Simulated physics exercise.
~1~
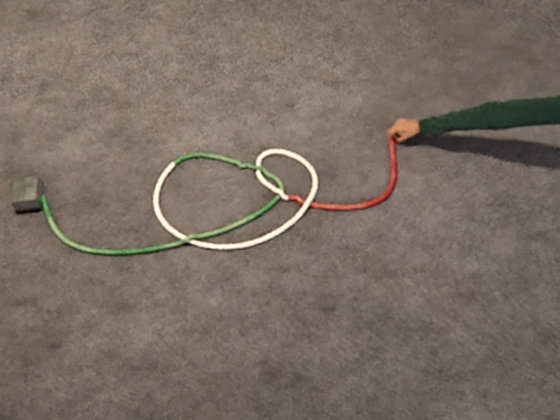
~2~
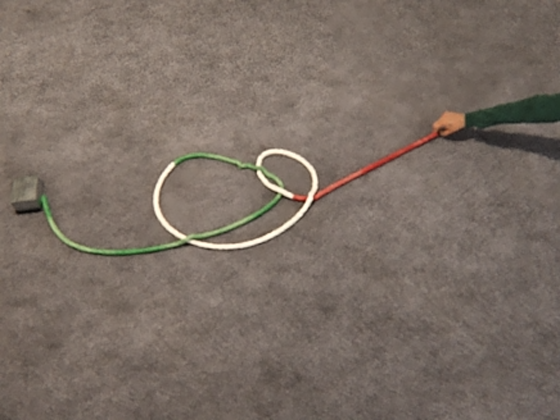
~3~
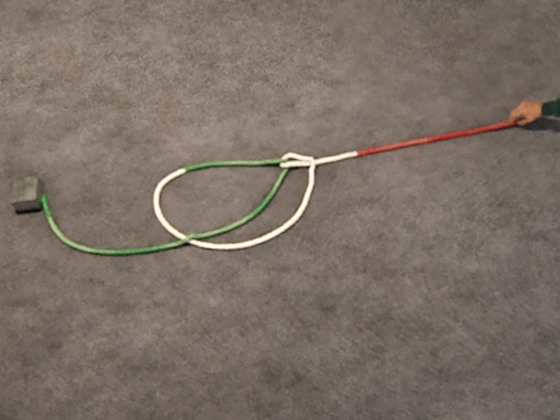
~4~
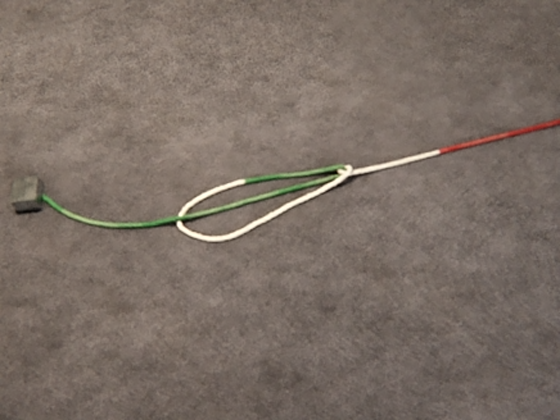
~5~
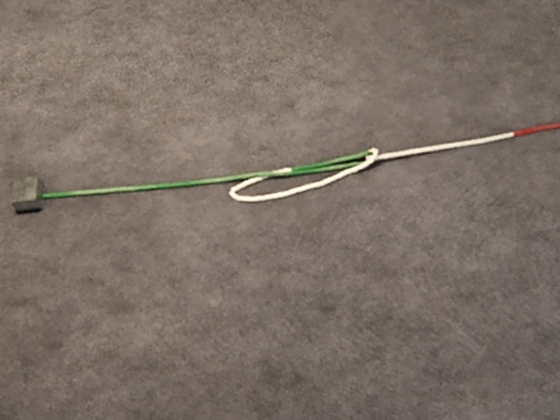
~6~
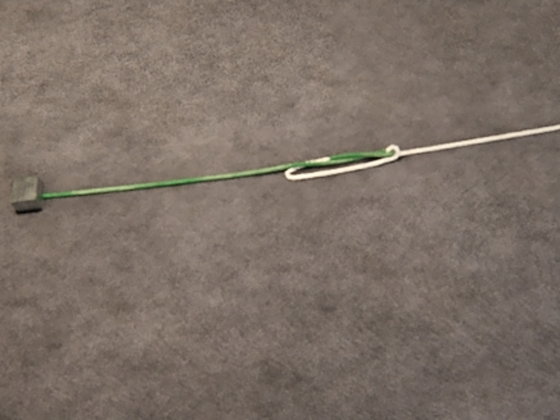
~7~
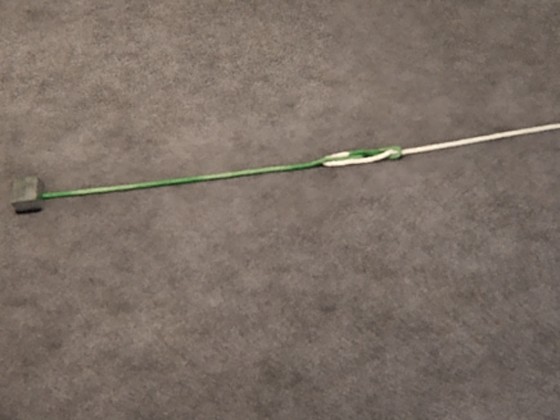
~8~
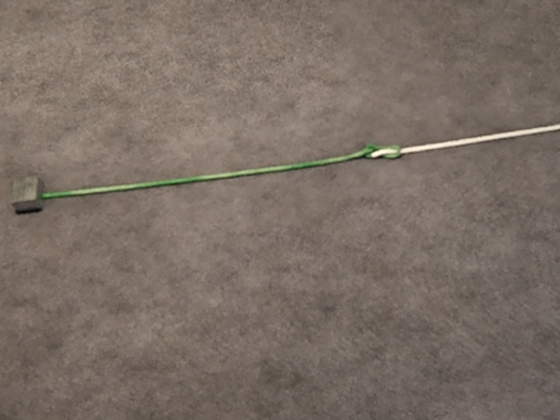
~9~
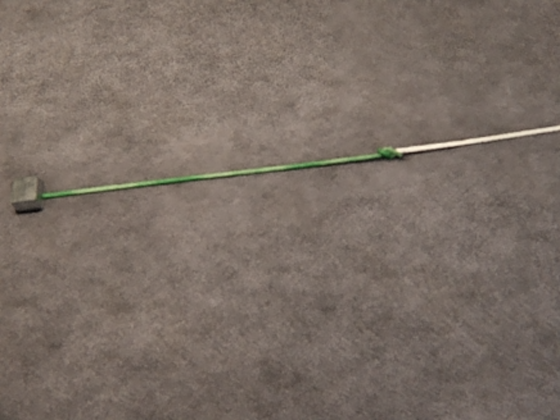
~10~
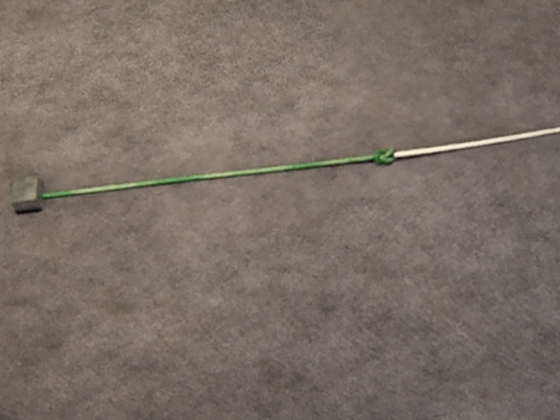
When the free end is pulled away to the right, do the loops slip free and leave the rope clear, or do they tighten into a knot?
They tighten into a knot. The loops shrink as the rope is pulled, leaving a small lump where the green part meets the white.
